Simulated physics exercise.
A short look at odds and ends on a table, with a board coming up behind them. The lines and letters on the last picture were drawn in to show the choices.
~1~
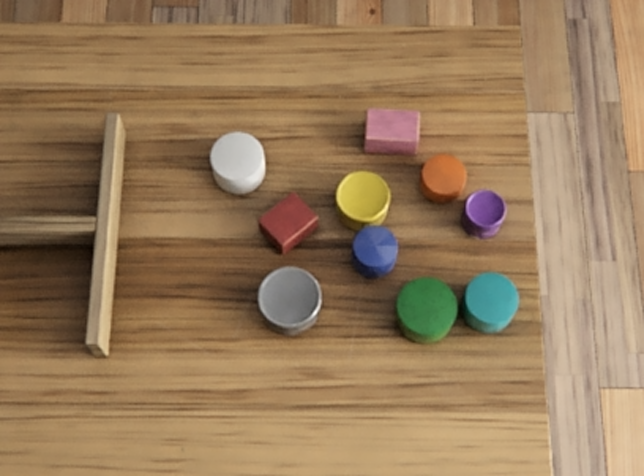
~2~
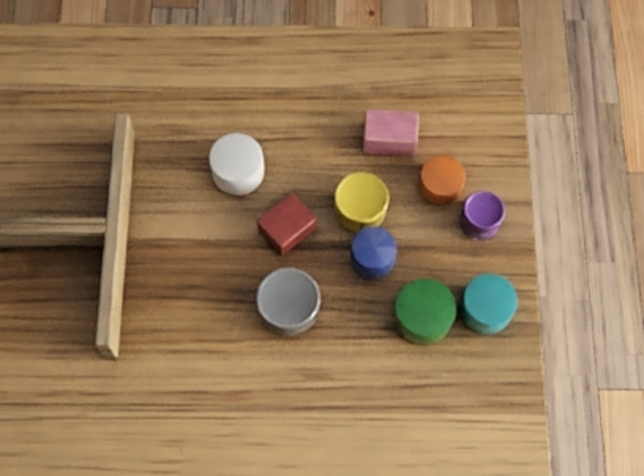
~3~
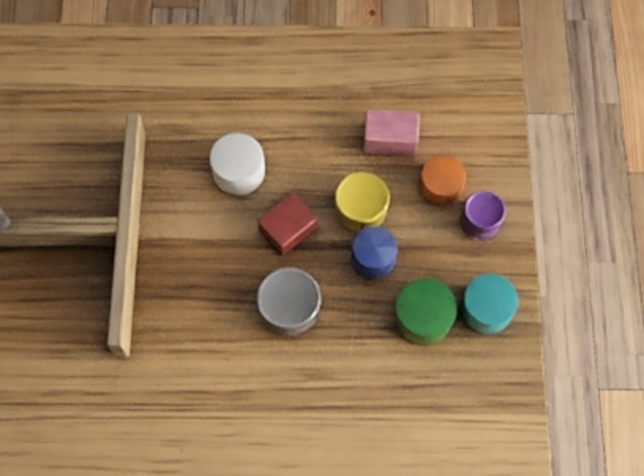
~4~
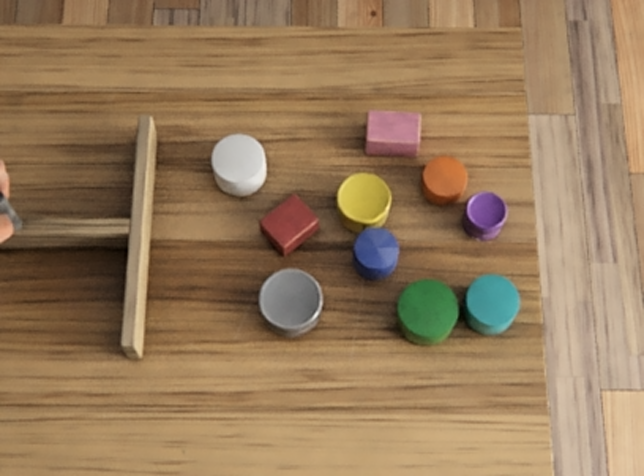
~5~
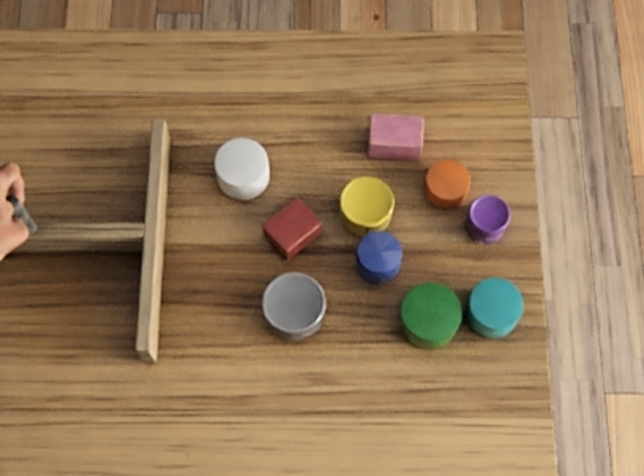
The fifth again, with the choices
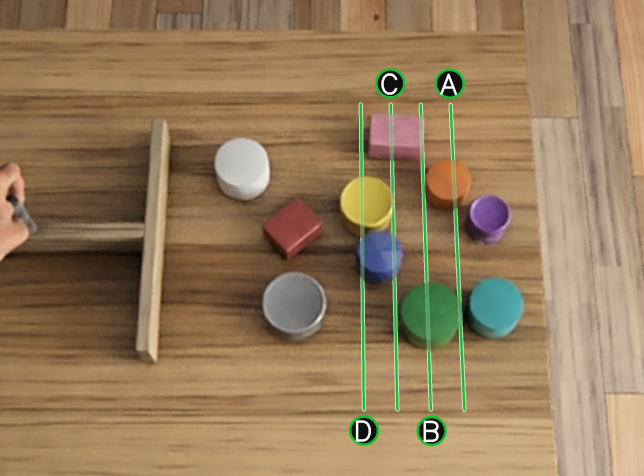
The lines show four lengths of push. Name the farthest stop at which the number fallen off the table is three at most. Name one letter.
It should halt at A.
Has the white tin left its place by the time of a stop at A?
By then, yes.
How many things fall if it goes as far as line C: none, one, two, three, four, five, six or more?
By then, none.
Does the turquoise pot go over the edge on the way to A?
By then, yes.
On the marked copy, A at (457, 249); B at (426, 249); C at (394, 248); D at (362, 248).
With A. Early on, board (260, 230); white tin (296, 170); red block (300, 229).
Further on, board (371, 231); turquoise pot (522, 307); orange tin (479, 174).
At the end, board (456, 231); turquoise pot over the edge; purple tub over the edge; two fallen.
As for the rest, B is within the limit but short; C is within the limit but short; D is within the limit but short.
